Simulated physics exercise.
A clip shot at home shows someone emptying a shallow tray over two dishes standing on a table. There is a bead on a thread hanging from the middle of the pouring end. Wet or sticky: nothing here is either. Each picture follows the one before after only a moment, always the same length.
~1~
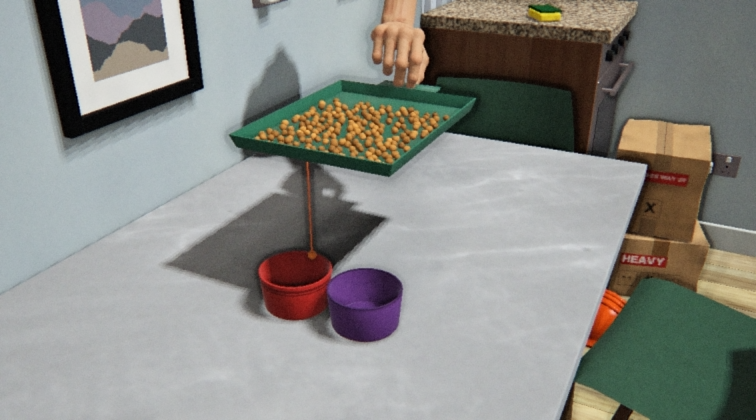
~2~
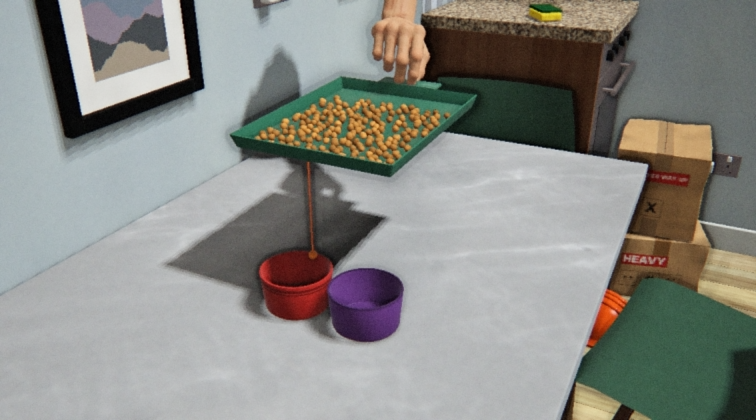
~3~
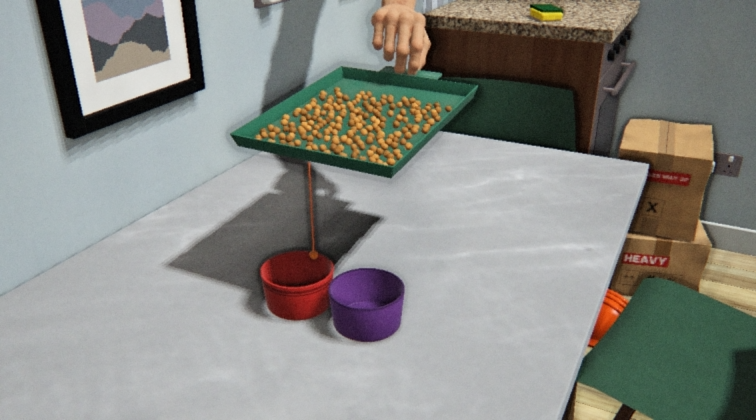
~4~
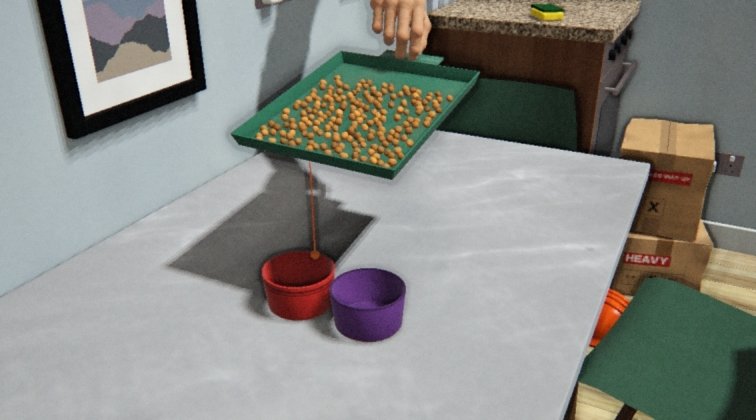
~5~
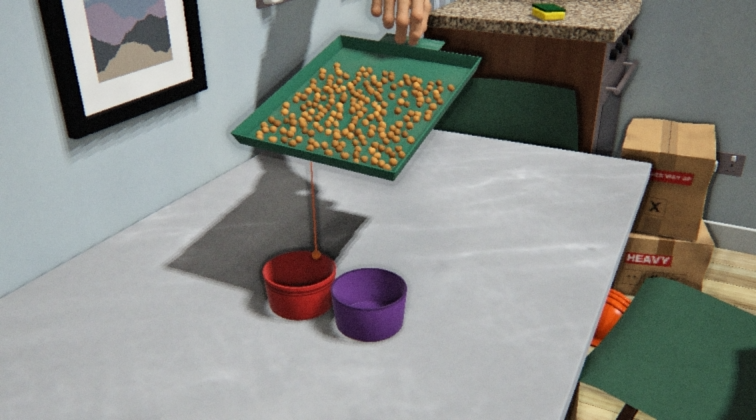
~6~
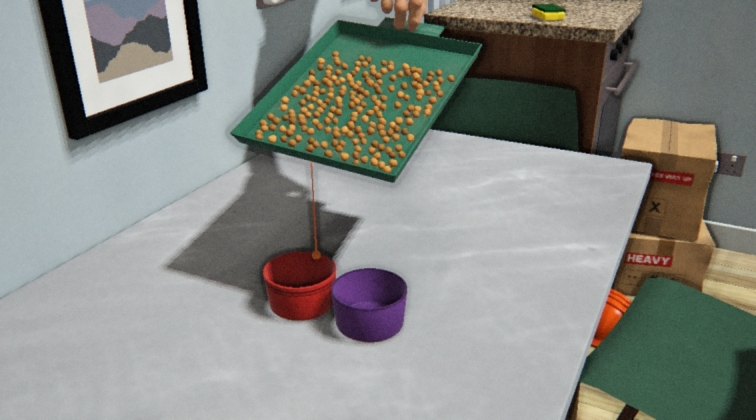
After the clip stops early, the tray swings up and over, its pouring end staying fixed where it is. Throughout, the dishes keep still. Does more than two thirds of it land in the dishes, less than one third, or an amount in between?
A third to two thirds lost.
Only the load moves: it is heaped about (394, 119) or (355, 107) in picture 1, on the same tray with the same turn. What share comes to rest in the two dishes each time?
First case: Around 60 %; second case: Around 40 %.
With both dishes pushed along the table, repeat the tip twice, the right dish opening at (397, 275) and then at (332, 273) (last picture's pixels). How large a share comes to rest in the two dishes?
Roughly 10 per cent, and 10 per cent.
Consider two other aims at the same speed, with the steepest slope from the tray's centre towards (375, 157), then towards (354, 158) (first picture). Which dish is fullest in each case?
Toward the first point it's the dish to the right; toward the second, the dish to the right.
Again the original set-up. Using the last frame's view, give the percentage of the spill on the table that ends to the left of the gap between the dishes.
Left portion: Around 70 %.
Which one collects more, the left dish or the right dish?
The winner: The right side.
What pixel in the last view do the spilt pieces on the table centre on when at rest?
Estimated middle: Around (290, 344).
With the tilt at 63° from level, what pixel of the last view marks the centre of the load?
Check around (336, 136) in the last picture.
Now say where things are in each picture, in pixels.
The first frame shows corners of the pouring end at (235, 133) and (389, 162), level; middle of the load at (350, 129), roasted chickpeas; left dish at (276, 300); right dish at (347, 322); bead on its thread at (312, 255).
The second frame shows corners of the pouring end at (236, 133) and (390, 162), level; middle of the load at (350, 127).
The third frame shows corners of the pouring end at (236, 133) and (391, 164), tipped barely, lowest at the right corner; middle of the load at (351, 123).
The fourth frame shows corners of the pouring end at (237, 132) and (392, 166), tipped a little, lowest at the right corner; middle of the load at (351, 117).
The fifth frame shows corners of the pouring end at (237, 131) and (392, 168), tipped a little, lowest at the right corner; middle of the load at (352, 111).
The sixth frame shows corners of the pouring end at (237, 131) and (393, 171), tipped clearly, lowest at the right corner; middle of the load at (351, 105); left dish at (281, 301); right dish at (352, 322).
Soon, tray tipped steeply; nearly all on the tray; a stray few in the air.
A while on, tray tipped right over; most on the tray; a small part in the right dish; a stray few in the left dish; a small part outside both; a stray few in the air.
Towards the end, tray tipped past a quarter turn; about a third in the right dish; a small part in the left dish; about half outside both.
Finally, tray tipped past a quarter turn; about a third in the right dish; a small part in the left dish; about half outside both.
